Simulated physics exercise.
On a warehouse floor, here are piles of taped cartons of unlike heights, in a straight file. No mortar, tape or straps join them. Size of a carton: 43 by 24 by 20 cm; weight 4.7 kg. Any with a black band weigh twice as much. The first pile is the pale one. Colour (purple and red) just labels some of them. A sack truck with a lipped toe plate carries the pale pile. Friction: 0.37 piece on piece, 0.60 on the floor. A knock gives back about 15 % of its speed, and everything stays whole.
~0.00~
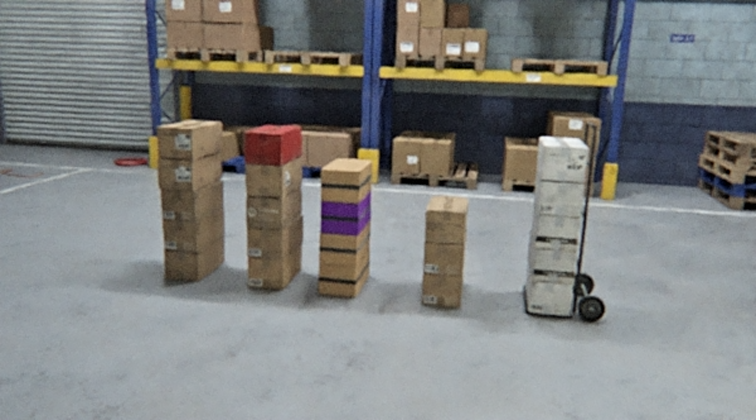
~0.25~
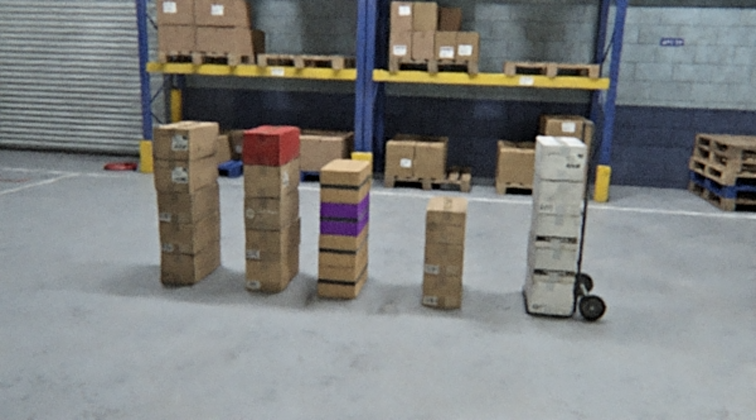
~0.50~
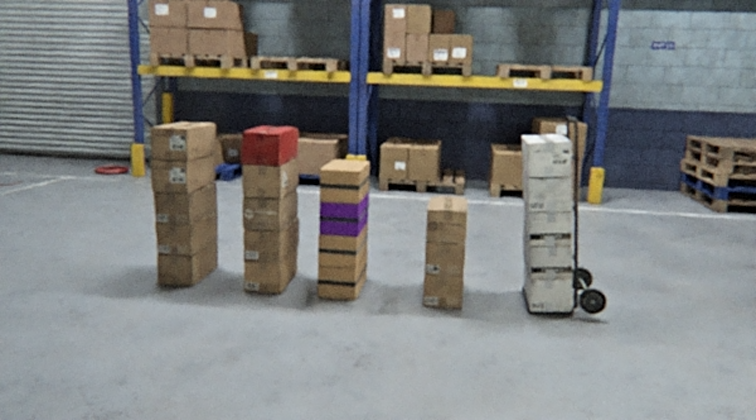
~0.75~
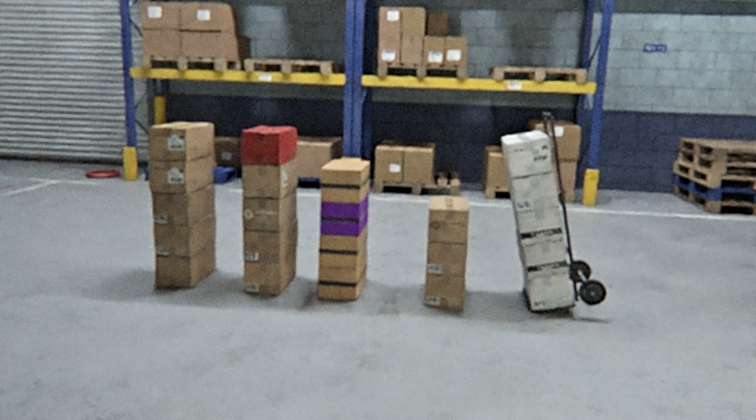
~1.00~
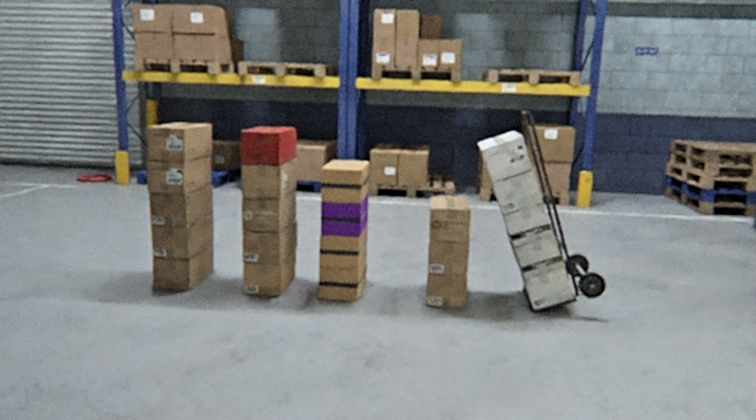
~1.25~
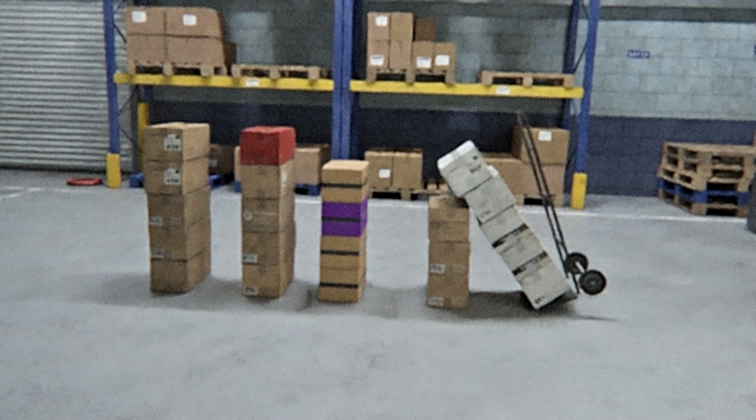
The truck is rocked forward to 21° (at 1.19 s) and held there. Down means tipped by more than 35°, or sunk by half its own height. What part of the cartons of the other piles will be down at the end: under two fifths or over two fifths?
It comes to less than two fifths.
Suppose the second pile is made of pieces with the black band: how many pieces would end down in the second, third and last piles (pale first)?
In that case second 0, third 0, last 0.
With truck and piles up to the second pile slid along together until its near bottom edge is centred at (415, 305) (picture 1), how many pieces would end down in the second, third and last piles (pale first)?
In that case second 0, third 0, last 0.
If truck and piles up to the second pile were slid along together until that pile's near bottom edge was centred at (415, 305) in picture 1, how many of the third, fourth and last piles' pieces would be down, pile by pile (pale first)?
Then third 0, fourth 0, last 0.
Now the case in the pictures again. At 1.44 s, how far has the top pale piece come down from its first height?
Some 20 cm lower.
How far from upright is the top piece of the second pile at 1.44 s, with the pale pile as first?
About 0°.
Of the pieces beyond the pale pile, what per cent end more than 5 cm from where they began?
Shifted: 25 per cent.
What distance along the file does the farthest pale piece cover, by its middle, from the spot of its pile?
Roughly 110 cm along.
After 1.44 s, 3 of the pale pile down; none of the 17 other cartons down, 2 disturbed.
After 1.80 s, 5 of the pale pile down; none of the 17 other cartons down, 4 disturbed.
In the end (2.5 s), 5 of the pale pile down; 2 of the 17 other cartons down; purple carton 46 mm from its place; red carton unmoved. That is 12 per cent. From the last view, middles, purple carton near (338, 212), red carton near (269, 145).
